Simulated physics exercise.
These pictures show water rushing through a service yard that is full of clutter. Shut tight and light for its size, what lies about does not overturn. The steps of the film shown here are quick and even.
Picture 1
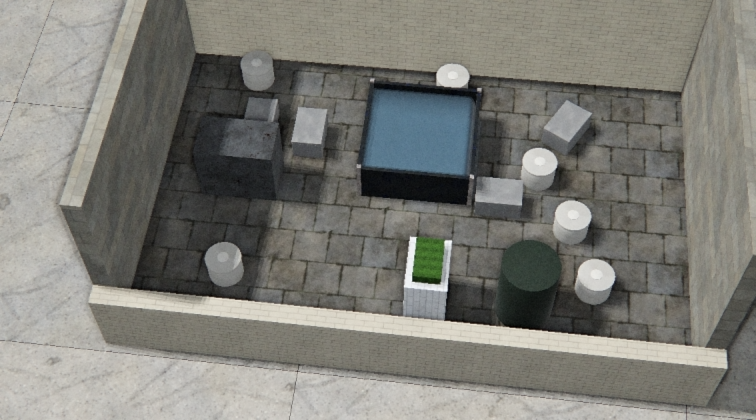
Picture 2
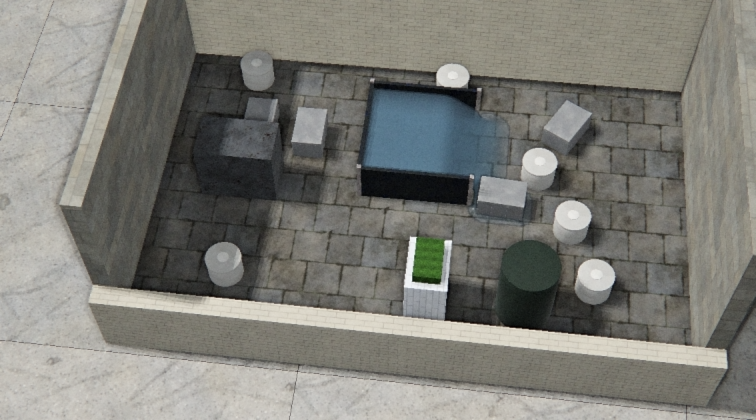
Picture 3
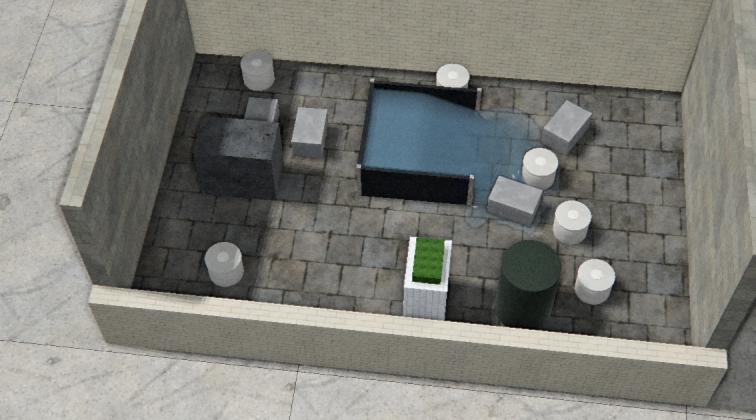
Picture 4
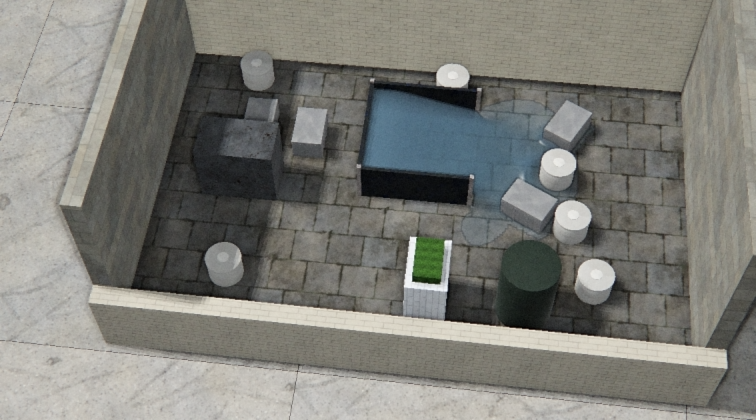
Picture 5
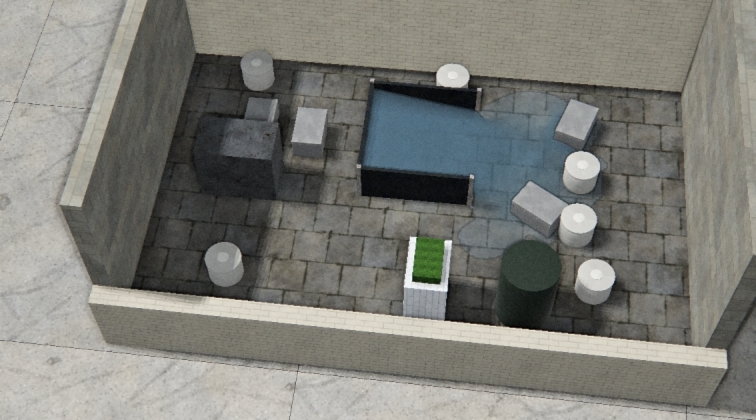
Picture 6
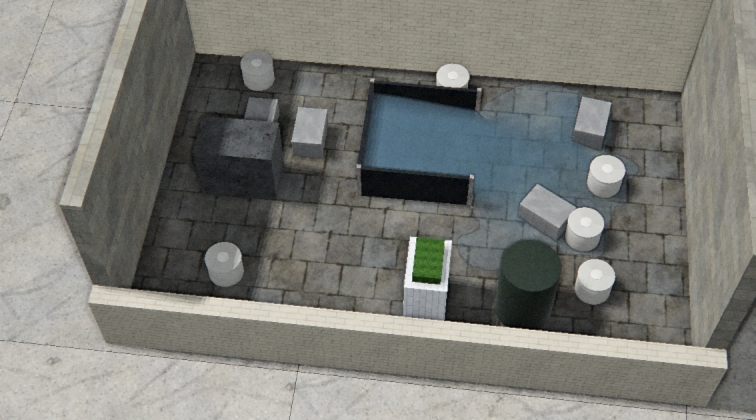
Blue water spreads rightward from the open side of a dark-framed tank in a walled, stone-paved yard, seen from a high, still camera. White drums and grey blocks stand around it, with a dark block at left, and a white planter topped with green and a dark green cylinder in front. The water pushes a nearby grey block right and forward, then shifts drums and another block rightward.
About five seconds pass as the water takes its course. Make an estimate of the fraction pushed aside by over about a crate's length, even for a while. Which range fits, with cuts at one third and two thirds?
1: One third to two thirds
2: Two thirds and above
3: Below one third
(1) One third to two thirds.
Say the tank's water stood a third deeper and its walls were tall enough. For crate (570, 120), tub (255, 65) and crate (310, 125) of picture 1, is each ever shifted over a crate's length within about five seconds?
Order as given: Displaced that much; not past it; not past it.
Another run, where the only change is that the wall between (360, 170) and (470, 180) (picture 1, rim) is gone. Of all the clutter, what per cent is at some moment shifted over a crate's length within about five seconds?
Roughly 20 per cent.
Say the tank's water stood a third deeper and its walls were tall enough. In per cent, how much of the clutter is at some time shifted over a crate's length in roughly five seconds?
Around 60 in a hundred.
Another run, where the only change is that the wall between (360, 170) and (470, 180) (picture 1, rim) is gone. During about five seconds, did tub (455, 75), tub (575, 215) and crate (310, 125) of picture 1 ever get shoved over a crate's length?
Falls short, travels that far, falls short.
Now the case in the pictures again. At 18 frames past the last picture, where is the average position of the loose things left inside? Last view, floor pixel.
It comes out somewhere near (453, 205).
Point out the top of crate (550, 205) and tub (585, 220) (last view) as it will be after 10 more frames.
Look for them at about (631, 259) and about (673, 276).
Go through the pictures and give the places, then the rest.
A tub at (540, 162), on the bottom; a crate at (500, 191), on the bottom; 0 of 10 have shifted, in the first picture.
A tub at (540, 162) rests on the ground; a crate at (503, 191) rests on the ground, close to its start; 0 of 10 have shifted, in the second picture.
A tub at (541, 162) rests on the ground; a crate at (516, 195), on the bottom, close to its start; 1 of 10 have shifted, in the third picture.
A tub at (559, 163), on the bottom, close to its start; a crate at (530, 199) rests on the ground, a stride from its start; 2 of 10 have shifted, in the fourth picture.
A tub at (583, 165) rests on the ground, a stride from its start; a crate at (541, 203), on the bottom, a stride from its start; 4 of 10 have shifted, in the fifth picture.
A tub at (608, 169), on the bottom, a stride from its start; a crate at (548, 206) rests on the ground, a stride from its start; 4 of 10 have shifted, in the sixth picture.
A moment on, 3 of 10 are well off their spots; 0 afloat.
Next, 4 of 10 are well off their spots; 4 afloat.
Later, 4 of 10 are well off their spots; 5 afloat.
In the end, 6 of 10 are well off their spots, and 6 have been at some point; 5 afloat.
